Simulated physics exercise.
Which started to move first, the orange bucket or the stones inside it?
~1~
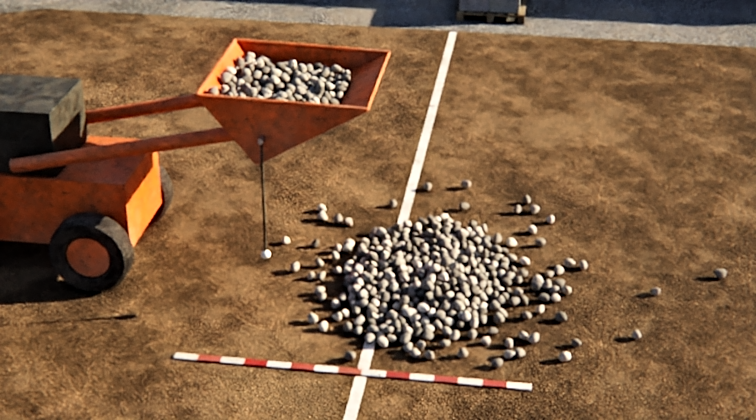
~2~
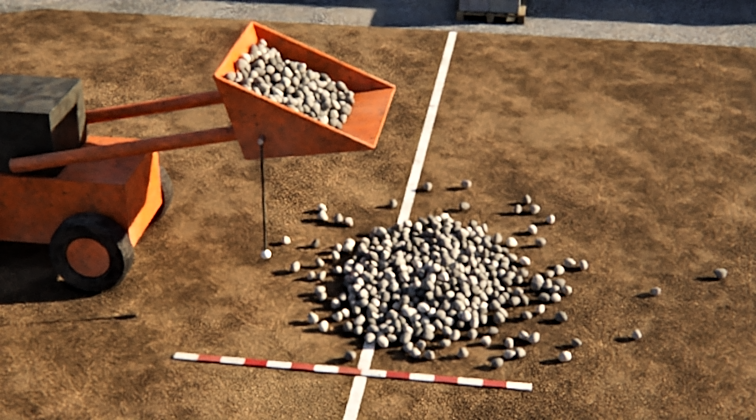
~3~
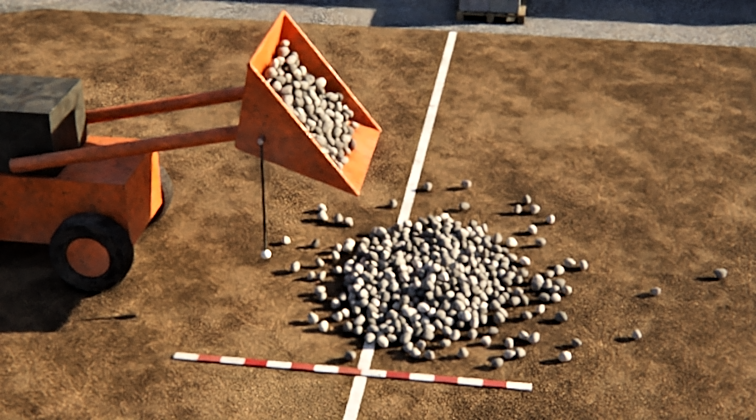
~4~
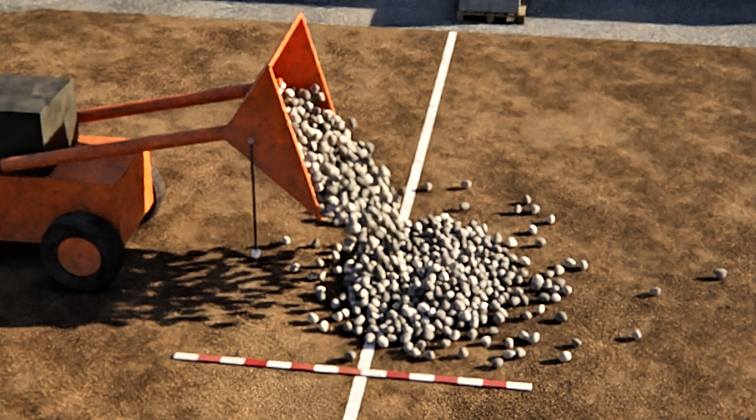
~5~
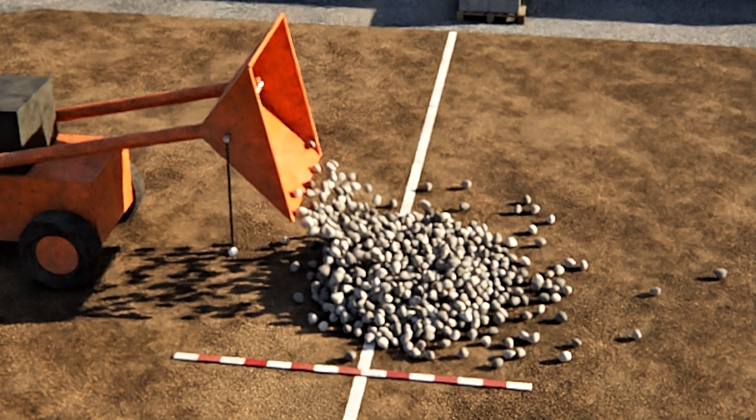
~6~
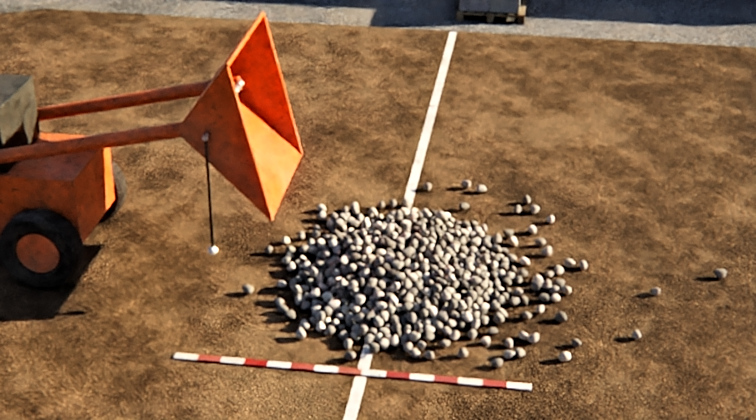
The orange bucket moved first. It had already begun to tilt before the stones started to shift down toward its lip.
